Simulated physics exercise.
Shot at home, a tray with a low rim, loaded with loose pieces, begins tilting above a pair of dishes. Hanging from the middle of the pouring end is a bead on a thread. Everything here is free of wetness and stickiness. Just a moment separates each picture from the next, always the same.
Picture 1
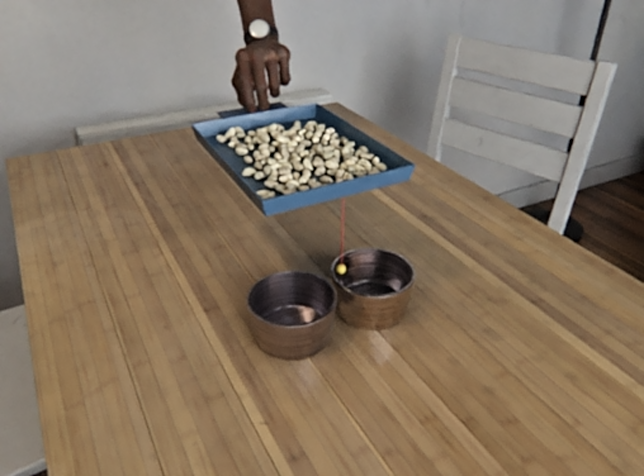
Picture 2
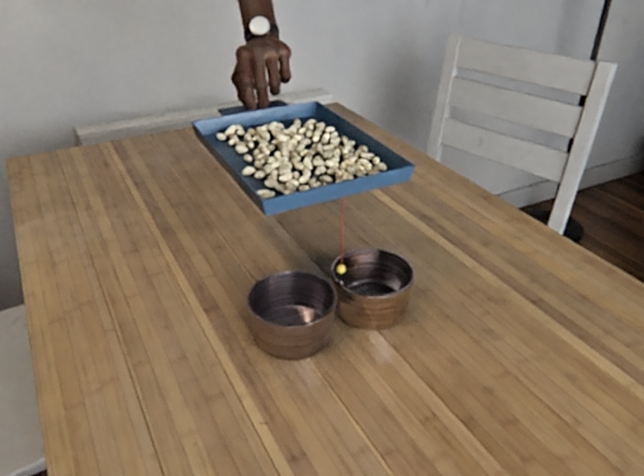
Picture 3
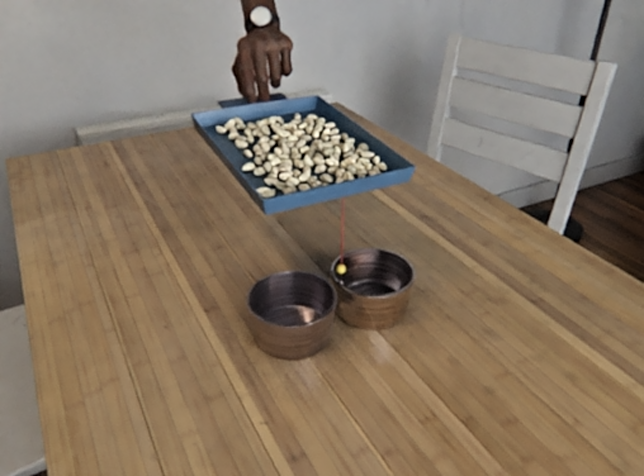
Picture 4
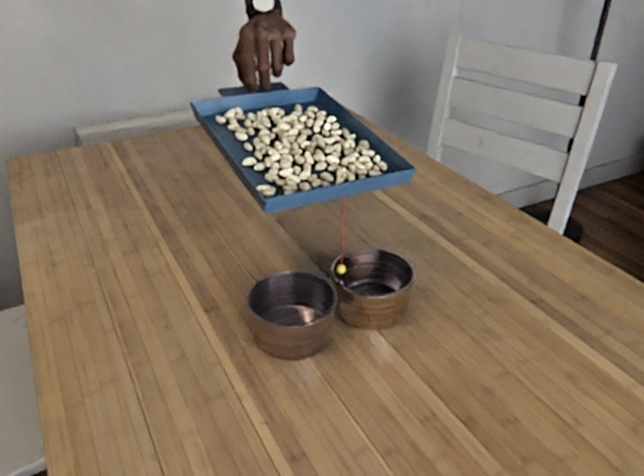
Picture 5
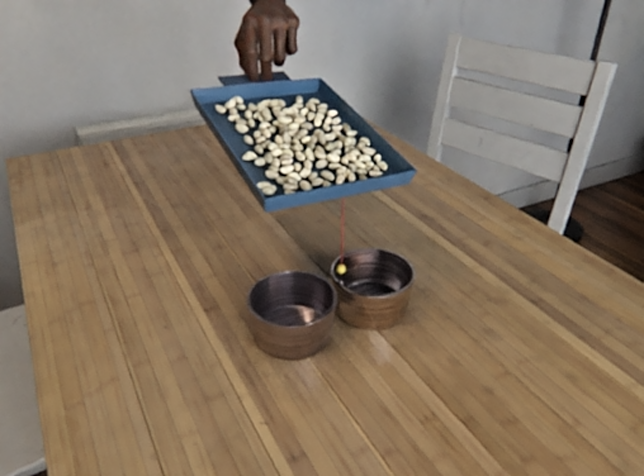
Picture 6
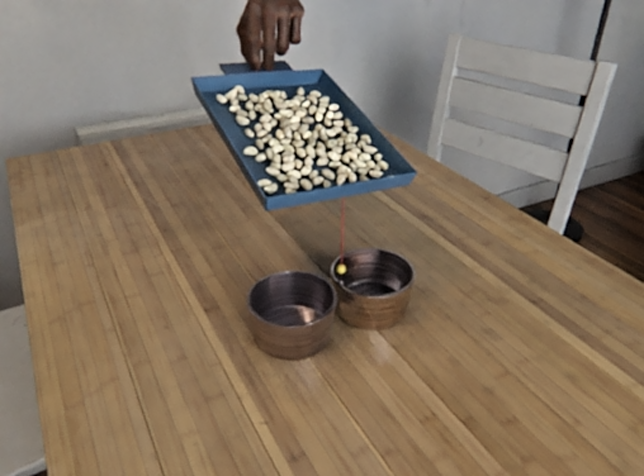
At a wooden table, a hand held a blue tray of pale beans above two small metal dishes, then gradually raised the back so the tray sloped toward its front edge, the beans still aboard.
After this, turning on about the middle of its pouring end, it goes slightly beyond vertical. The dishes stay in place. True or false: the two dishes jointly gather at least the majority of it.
False, they gather a minority.
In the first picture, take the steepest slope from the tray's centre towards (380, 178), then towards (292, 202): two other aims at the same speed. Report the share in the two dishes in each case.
I'd say roughly 60 percent with the first slope, 70 percent with the other.
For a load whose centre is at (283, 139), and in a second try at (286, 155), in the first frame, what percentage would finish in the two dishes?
Close to 30 and close to 30 per cent.
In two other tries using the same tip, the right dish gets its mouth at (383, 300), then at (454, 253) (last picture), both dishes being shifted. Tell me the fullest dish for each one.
Well, the first go goes to the rightmost dish, and the second to the leftmost dish.
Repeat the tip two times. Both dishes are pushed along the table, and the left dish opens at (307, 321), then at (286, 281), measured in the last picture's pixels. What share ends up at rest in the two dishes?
The first try yields 80% and the second yields 10%.
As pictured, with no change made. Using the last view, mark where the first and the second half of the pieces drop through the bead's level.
Points: About (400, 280), then about (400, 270).
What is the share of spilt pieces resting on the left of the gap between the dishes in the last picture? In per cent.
Estimate: Near 10 per cent.
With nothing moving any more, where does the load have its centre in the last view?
Close to (400, 332), more or less.
Just after the last frame, tray tipped steeply; every one on the tray.
A moment on, tray tipped right over; almost all on the tray; just a few outside both; just a few in the air.
Further on, tray tipped past a quarter turn; roughly a third in the right dish; roughly two thirds outside both.
When it is over, tray tipped past a quarter turn; not one in the left dish; roughly a third in the right dish; roughly two thirds outside both.
